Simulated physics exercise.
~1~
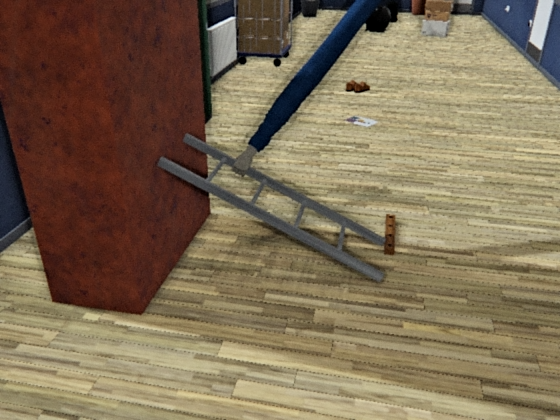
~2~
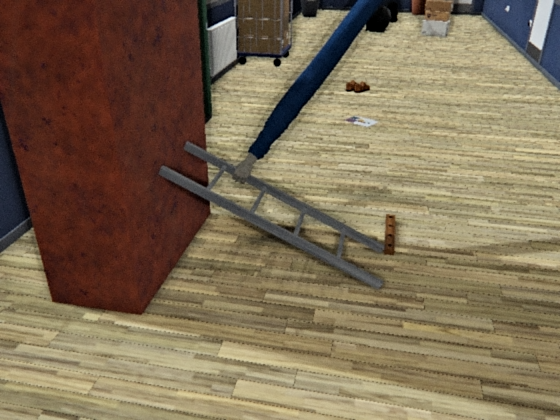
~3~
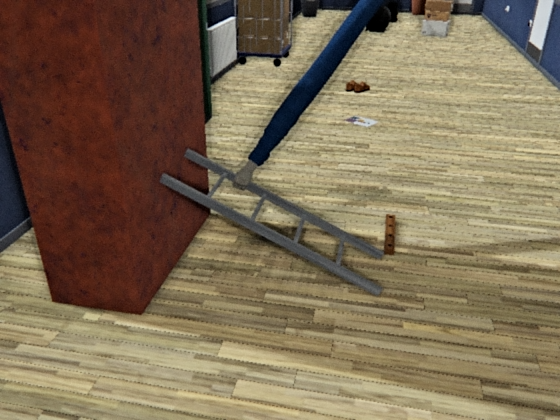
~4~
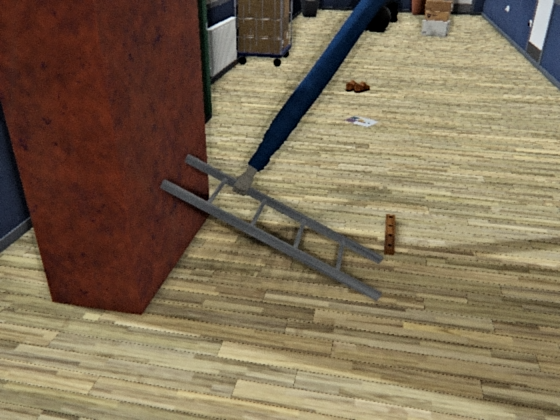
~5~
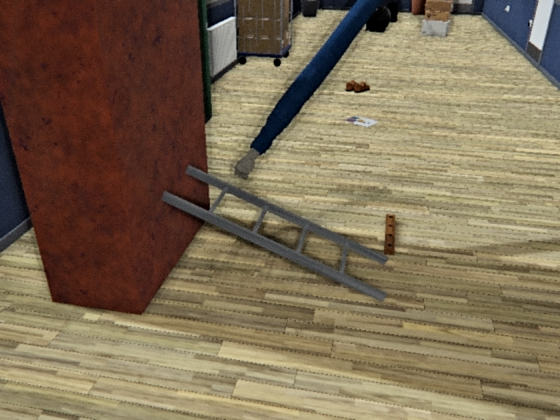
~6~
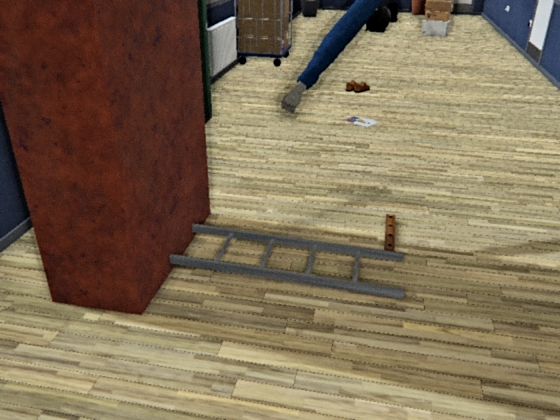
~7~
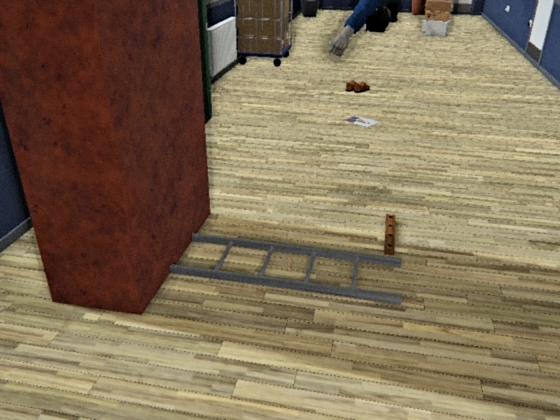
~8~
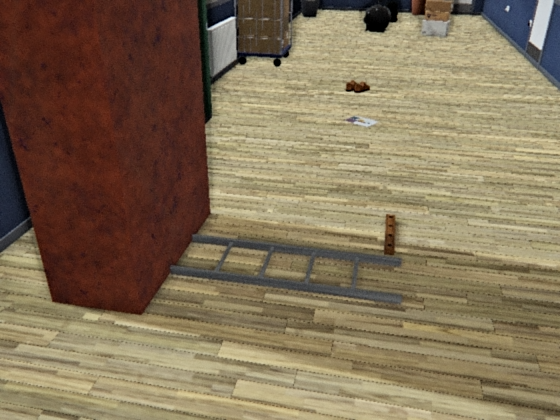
A grey rack leaning against a cupboard slips down flat onto the floor once released.
